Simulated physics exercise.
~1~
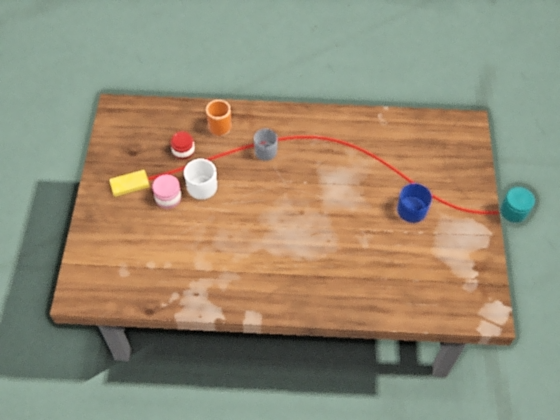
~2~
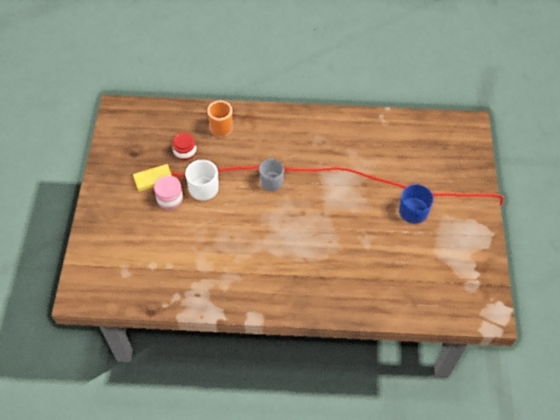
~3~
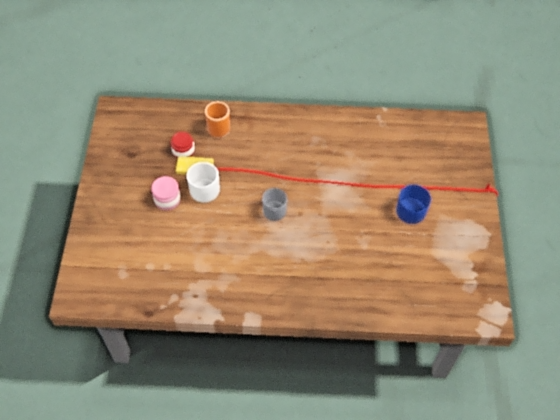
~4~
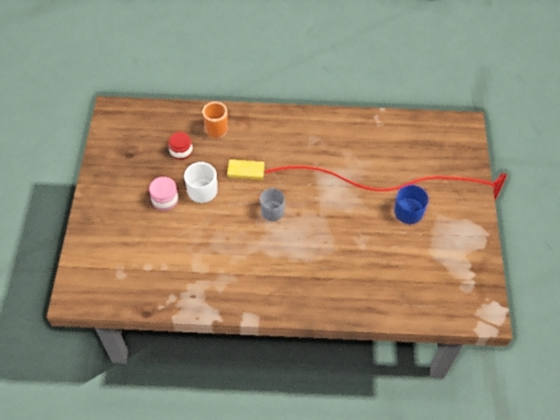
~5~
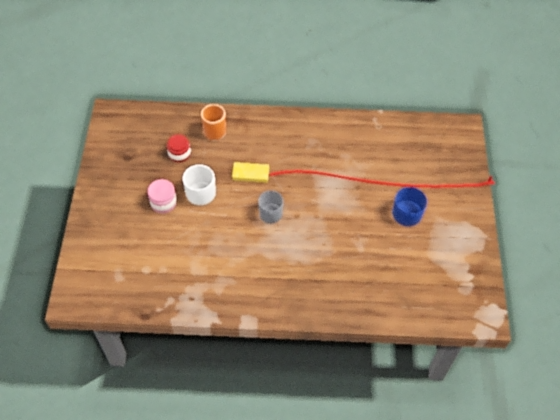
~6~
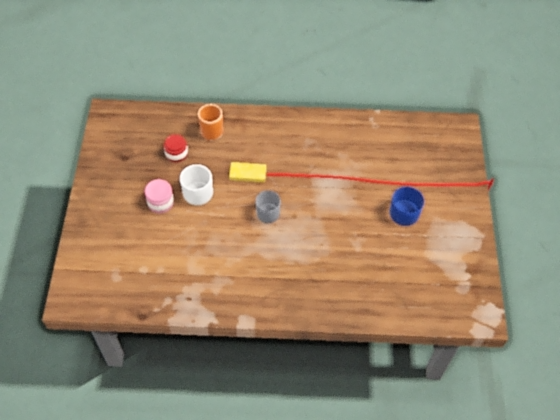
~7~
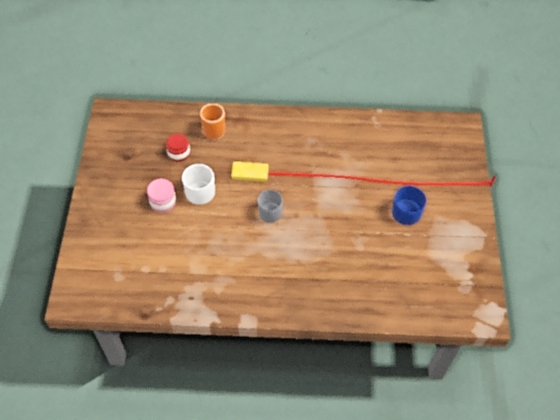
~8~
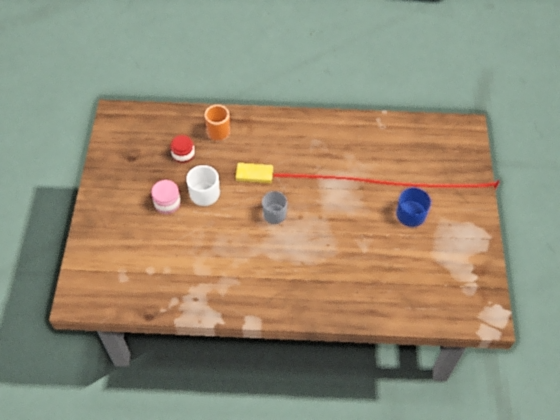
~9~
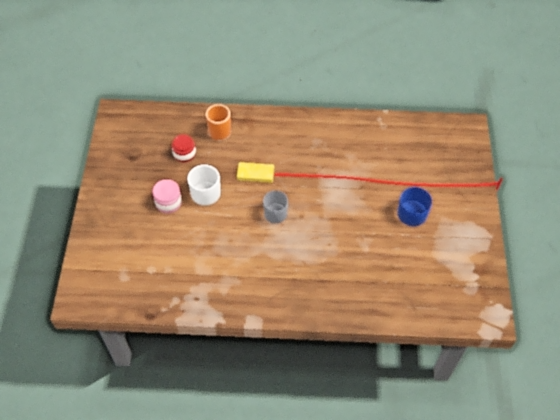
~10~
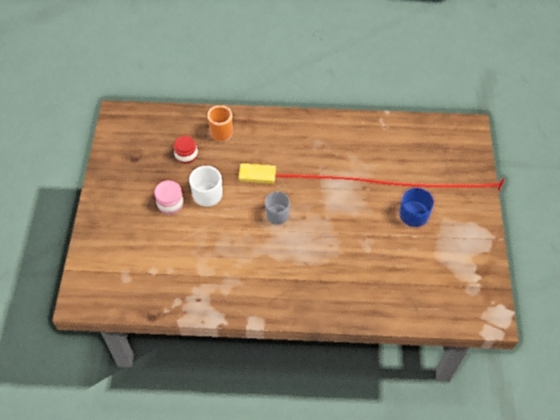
The teal cup-like object at the table's right edge dropped out of sight, and the red cable pulled the grey cup down a little and dragged the yellow block rightward past the white mug, until everything came to rest with the cable nearly straight.
